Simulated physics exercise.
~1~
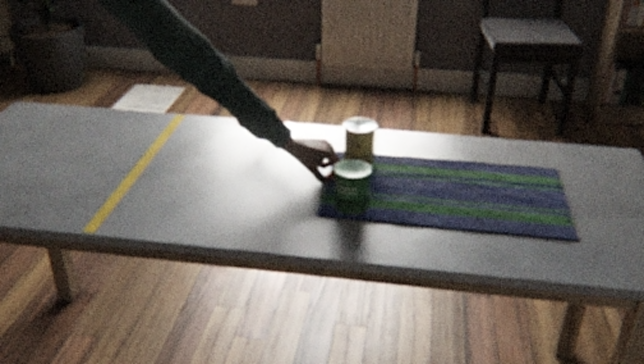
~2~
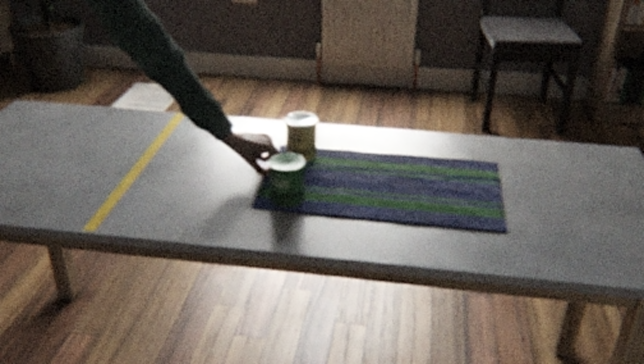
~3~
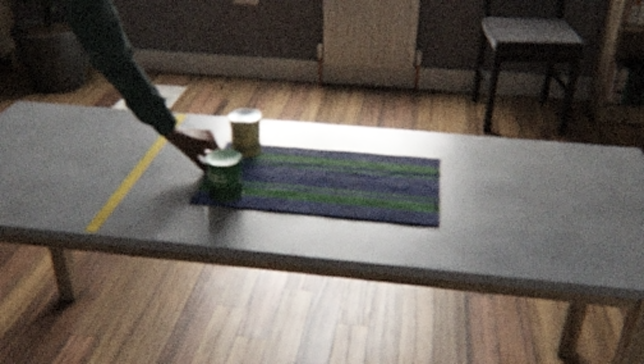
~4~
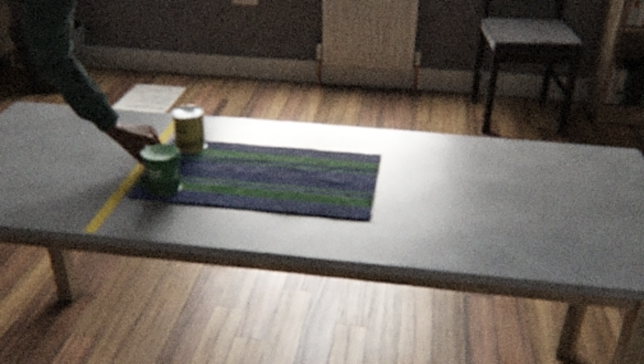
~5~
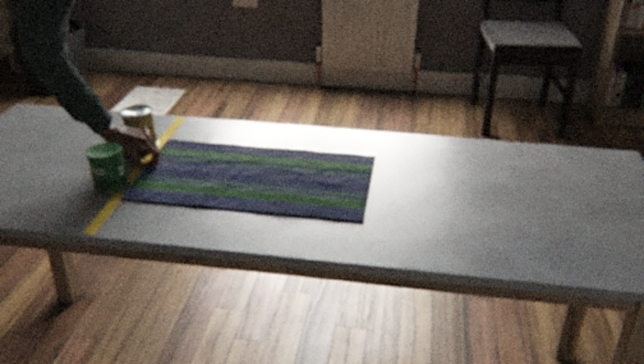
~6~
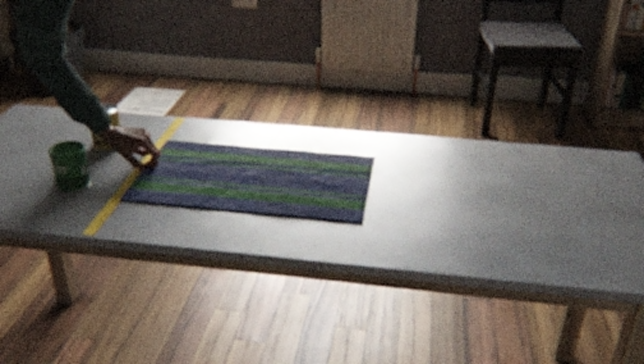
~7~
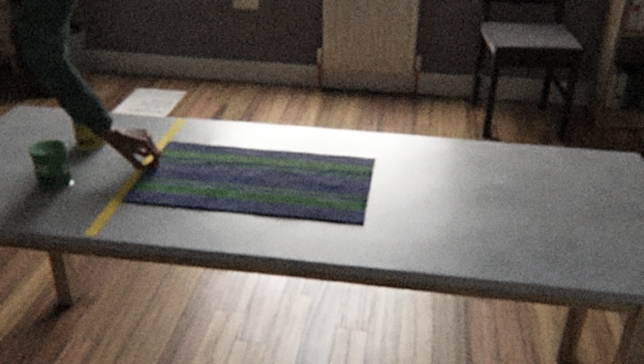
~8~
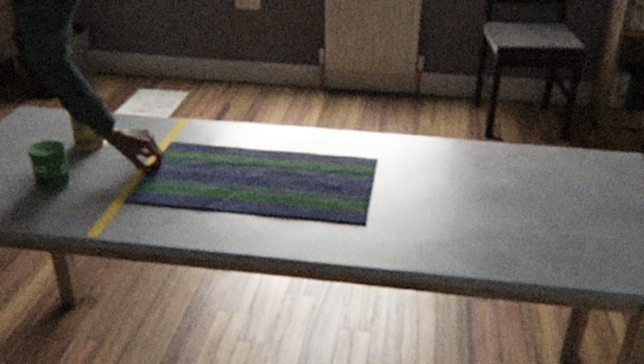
A hand at the end of a dark-sleeved arm draws a blue place mat with green stripes leftward along a pale grey table, carrying a green tin and a yellow tin upright near its left edge. The slightly swaying view looks down across the table in a dim, wood-floored room, with a dark chair behind at the right. The mat travels toward a yellow strip of tape on the left and halts there. Both tins keep going, sliding off its front edge and past the tape. They come to rest upright on the bare table, the green one nearer the viewer, while the hand stays at the mat's edge.
